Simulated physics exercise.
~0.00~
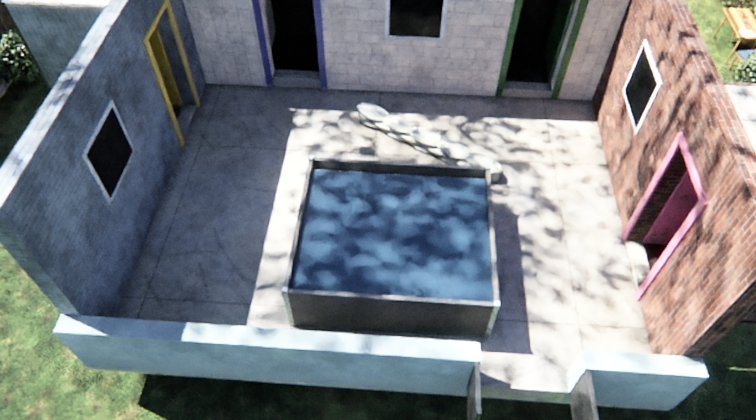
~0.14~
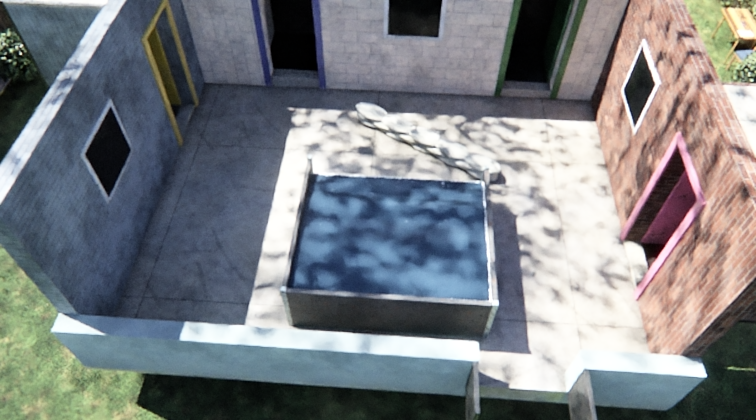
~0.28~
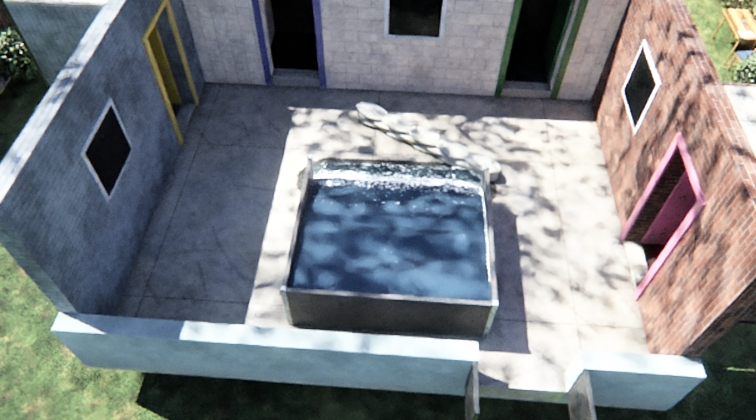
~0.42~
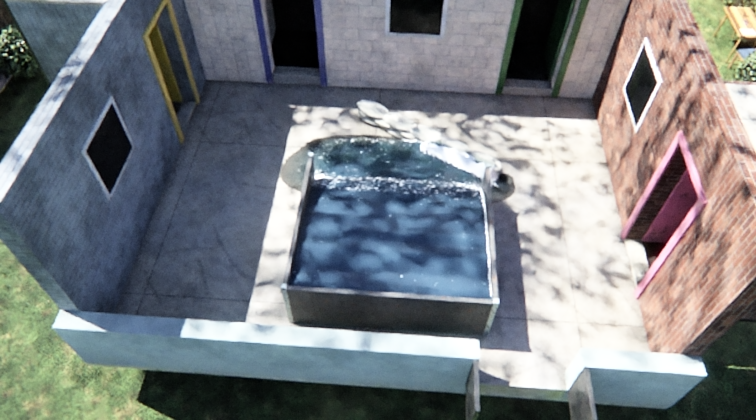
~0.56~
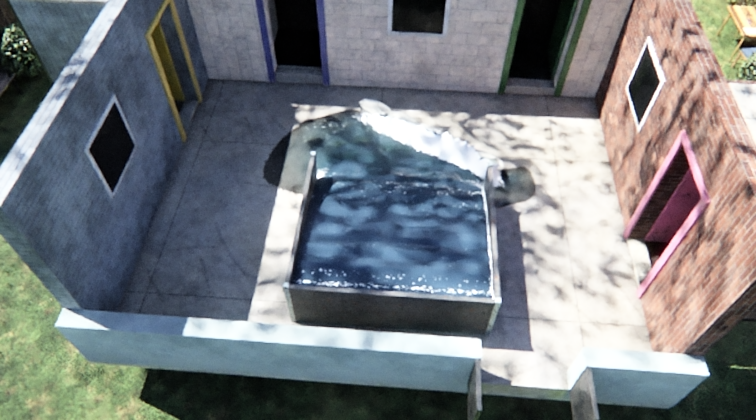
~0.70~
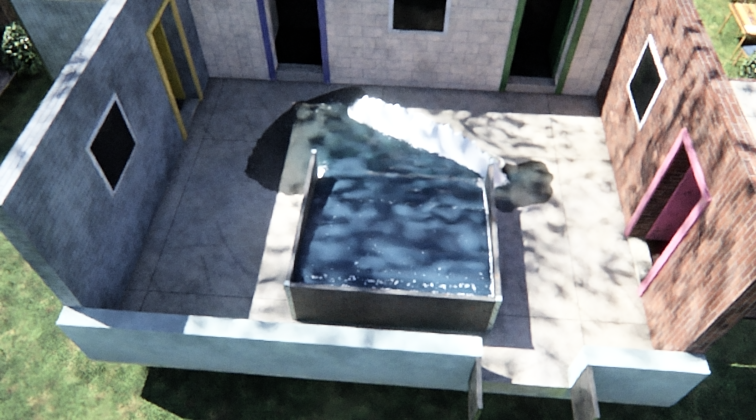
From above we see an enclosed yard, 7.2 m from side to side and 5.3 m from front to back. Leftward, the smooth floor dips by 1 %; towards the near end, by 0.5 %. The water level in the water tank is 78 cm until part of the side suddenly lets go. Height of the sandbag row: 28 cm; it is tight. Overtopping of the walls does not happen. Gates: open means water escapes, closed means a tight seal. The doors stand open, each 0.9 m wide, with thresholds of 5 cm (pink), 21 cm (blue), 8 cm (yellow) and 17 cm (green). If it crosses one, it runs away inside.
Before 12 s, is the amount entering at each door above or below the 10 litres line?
Result: Pink door: Limit broken, blue door: Limit broken, yellow door: Limit broken, green door: Limit unbroken.
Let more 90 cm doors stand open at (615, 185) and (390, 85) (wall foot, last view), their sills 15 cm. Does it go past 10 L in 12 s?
In the order given, lower then higher.
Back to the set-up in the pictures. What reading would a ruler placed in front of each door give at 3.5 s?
Pink 9 cm, blue 20 cm, yellow 33 cm, green 6 cm.
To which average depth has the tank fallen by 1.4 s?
The mean depth is around 39 cm.
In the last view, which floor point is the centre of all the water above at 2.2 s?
Close to (372, 170) in the last picture.
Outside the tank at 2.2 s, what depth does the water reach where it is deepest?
About 68 cm.
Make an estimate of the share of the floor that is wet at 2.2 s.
I'd say around 55 % is wet.
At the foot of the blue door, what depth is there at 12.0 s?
10.5 cm.
After 1.4 s water covers 45 % of the floor and is deepest (52 cm) near (386, 131); pink door not reached, blue door 36 cm at the sill, 9 L in, yellow door not reached, green door not reached.
After 2.2 s water covers 55 % of the floor and is deepest (68 cm) near (218, 81); pink door 9 cm at the sill, 1 L in, blue door 38 cm at the sill, 75 L in, yellow door 26 cm at the sill, 6 L in, green door 10 cm at the sill, 0 L in.
After 3.5 s water covers 70 % of the floor and is deepest (40 cm) near (218, 81); pink door 9 cm at the sill, 13 L in, blue door 20 cm at the sill, 136 L in, yellow door 33 cm at the sill, 253 L in, green door 6 cm at the sill, 0 L in.
After 7.0 s water covers 95 % of the floor and is deepest (20 cm) near (109, 336); pink door 4 cm at the sill, 25 L in, blue door 11 cm at the sill, 138 L in, yellow door 14 cm at the sill, 518 L in, green door 7 cm at the sill, 0 L in.
After 12.0 s water covers 95 % of the floor and is deepest (16 cm) near (109, 336); pink door 7 cm at the sill, 56 L in, blue door 11 cm at the sill, 138 L in, yellow door 13 cm at the sill, 613 L in, green door 6 cm at the sill, 0 L in.
